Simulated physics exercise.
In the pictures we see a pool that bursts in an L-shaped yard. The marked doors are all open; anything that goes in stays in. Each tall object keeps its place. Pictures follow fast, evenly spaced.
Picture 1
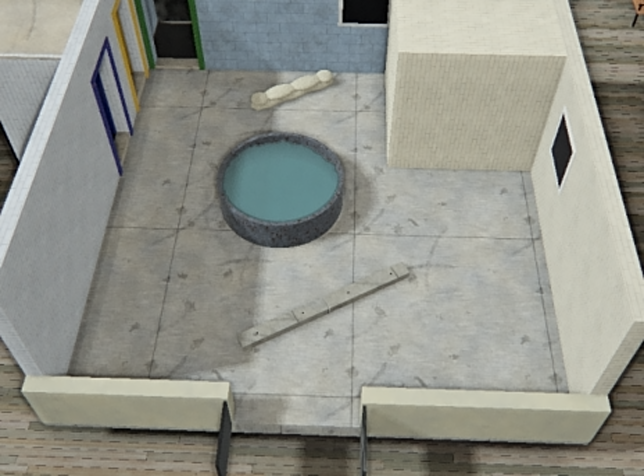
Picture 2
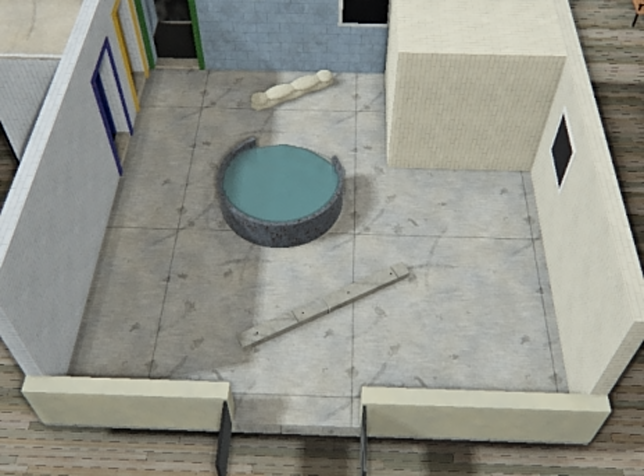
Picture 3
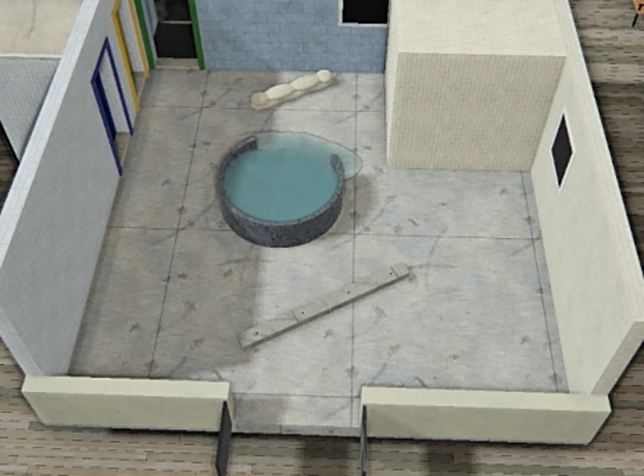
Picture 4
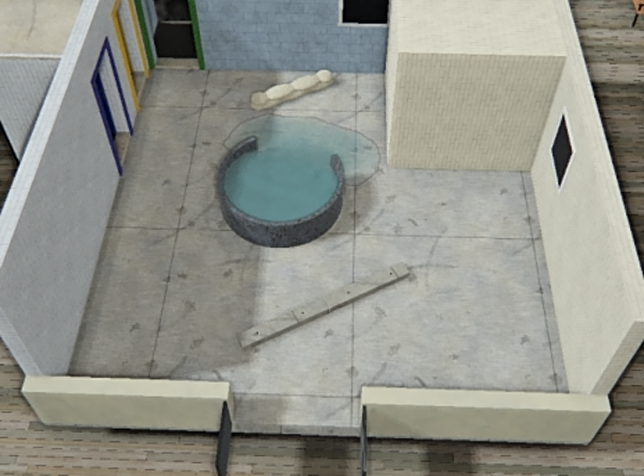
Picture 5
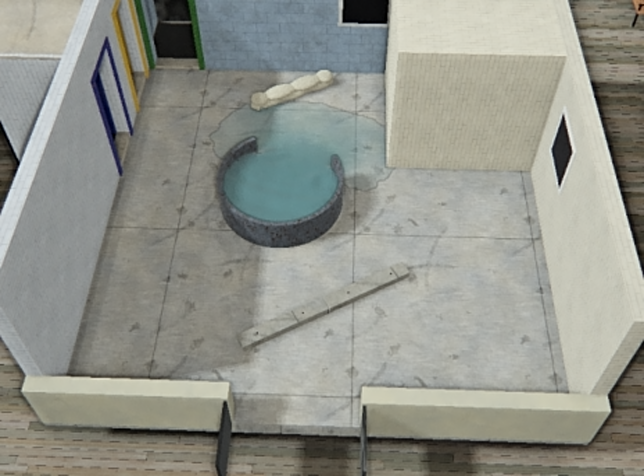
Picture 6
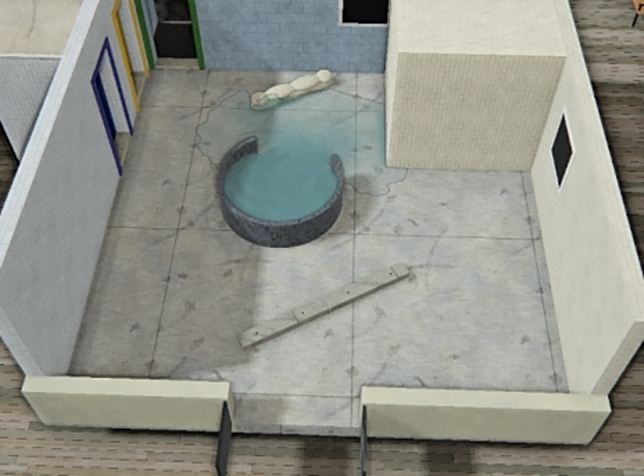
The clip opens on a round, dark-walled pool of still, blue-green water in a walled, paved yard. A gap appears in the pool's far side, and water pours out through it. The water spreads in a widening sheet across the paving, reaching around the pale object behind the pool and the block-like structure at right.
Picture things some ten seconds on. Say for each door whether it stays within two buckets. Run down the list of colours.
At the end, the blue door will receive two buckets or fewer. The green door will receive two buckets or fewer. The yellow door will receive two buckets or fewer.
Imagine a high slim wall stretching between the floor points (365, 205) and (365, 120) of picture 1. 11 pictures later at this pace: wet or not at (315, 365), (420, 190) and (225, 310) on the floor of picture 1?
Untouched, untouched, untouched.
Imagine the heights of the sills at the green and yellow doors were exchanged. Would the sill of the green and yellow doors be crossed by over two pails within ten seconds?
Taking each in turn, the green one remains within bounds and the yellow one exceeds the threshold.
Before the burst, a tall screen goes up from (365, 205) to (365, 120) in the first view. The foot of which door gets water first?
Answer: The green door.
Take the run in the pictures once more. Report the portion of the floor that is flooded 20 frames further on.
Around 25 percent of it.
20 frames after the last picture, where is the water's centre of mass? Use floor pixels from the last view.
About (298, 137).
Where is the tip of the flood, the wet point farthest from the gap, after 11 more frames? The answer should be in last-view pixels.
I'd go with roughly (149, 72).
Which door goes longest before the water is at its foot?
Answer is the blue one.
A moment on, water covers 15 % of the floor; the blue door not reached, the green door not reached, the yellow door not reached.
Next, water covers 20 % of the floor; the blue door not reached, the green door wet at the sill, nothing in, the yellow door not reached.
Then, water covers 25 % of the floor; the blue door not reached, the green door under two buckets in, the yellow door wet at the sill, nothing in.
Later, water covers 50 % of the floor; the blue door wet at the sill, nothing in, the green door under two buckets in, the yellow door wet at the sill, nothing in.
In the end, water covers 75 % of the floor; the blue door wet at the sill, nothing in, the green door under two buckets in, the yellow door wet at the sill, nothing in.
